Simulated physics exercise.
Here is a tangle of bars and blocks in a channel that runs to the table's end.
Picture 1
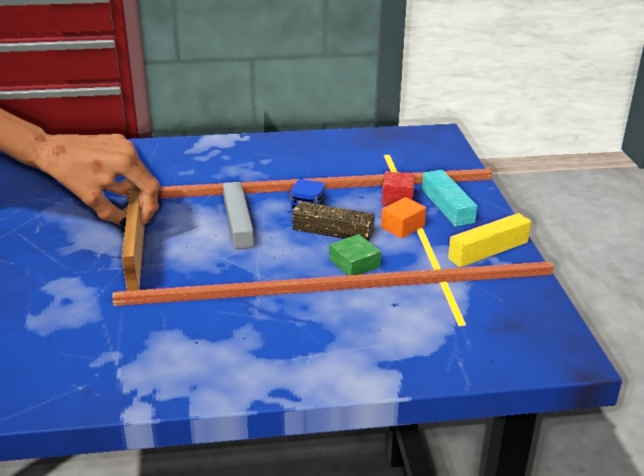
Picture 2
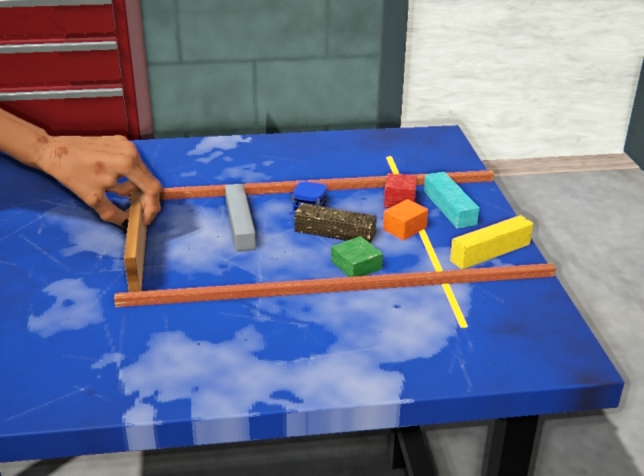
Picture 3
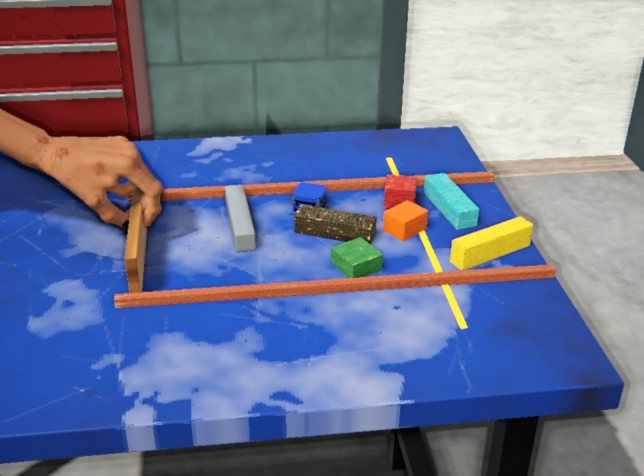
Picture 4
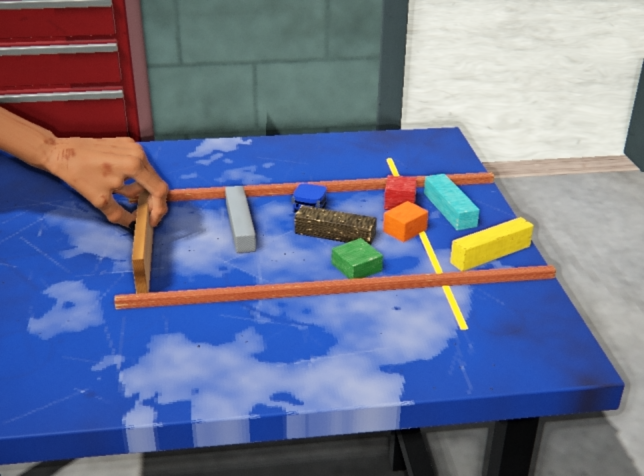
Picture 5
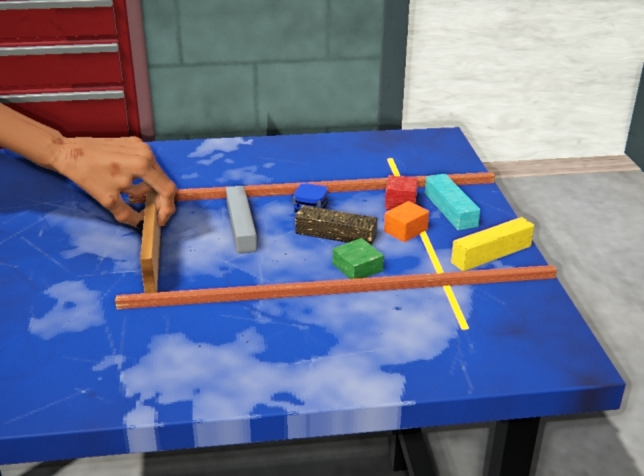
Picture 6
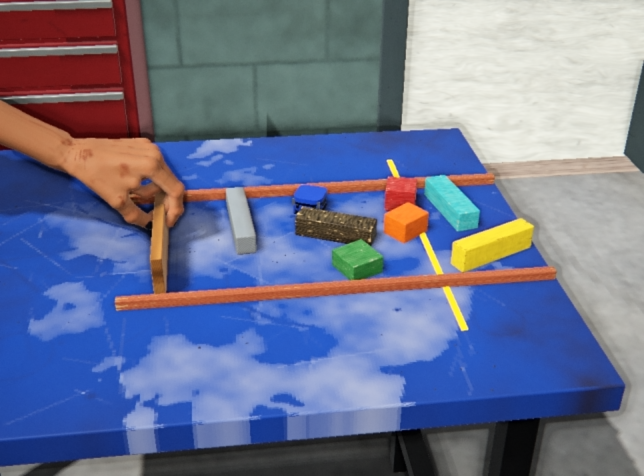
At the start, a hand holds an upright wooden board at the left end of a channel on a blue table, with scattered coloured blocks and bars to its right. The hand then slides the board slightly rightward, toward the gray bar, while the blocks and bars stay still.
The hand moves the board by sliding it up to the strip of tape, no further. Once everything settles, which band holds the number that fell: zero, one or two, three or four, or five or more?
It is in the band zero.
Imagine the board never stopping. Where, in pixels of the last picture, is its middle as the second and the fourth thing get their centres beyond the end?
First around (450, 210), then around (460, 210).
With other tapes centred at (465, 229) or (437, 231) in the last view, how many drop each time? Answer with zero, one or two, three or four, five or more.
Taking the two tapes in that order, the answers are either three or four and 1 or 2.
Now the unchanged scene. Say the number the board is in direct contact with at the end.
It's 2.
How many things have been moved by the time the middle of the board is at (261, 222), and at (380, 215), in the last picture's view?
Up to then 1, and up to the other point 7.
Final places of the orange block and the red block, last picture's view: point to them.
The orange block at (480, 215), the red block at (468, 189).
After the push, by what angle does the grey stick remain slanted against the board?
Misalignment: Close to 0°.
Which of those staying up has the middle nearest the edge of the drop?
Answer - the turquoise bar.
Early on, none off yet; yellow bar at rest near (493, 245); turquoise bar at rest near (451, 202); red block at rest near (401, 194).
Finally, the number that fall off is zero.
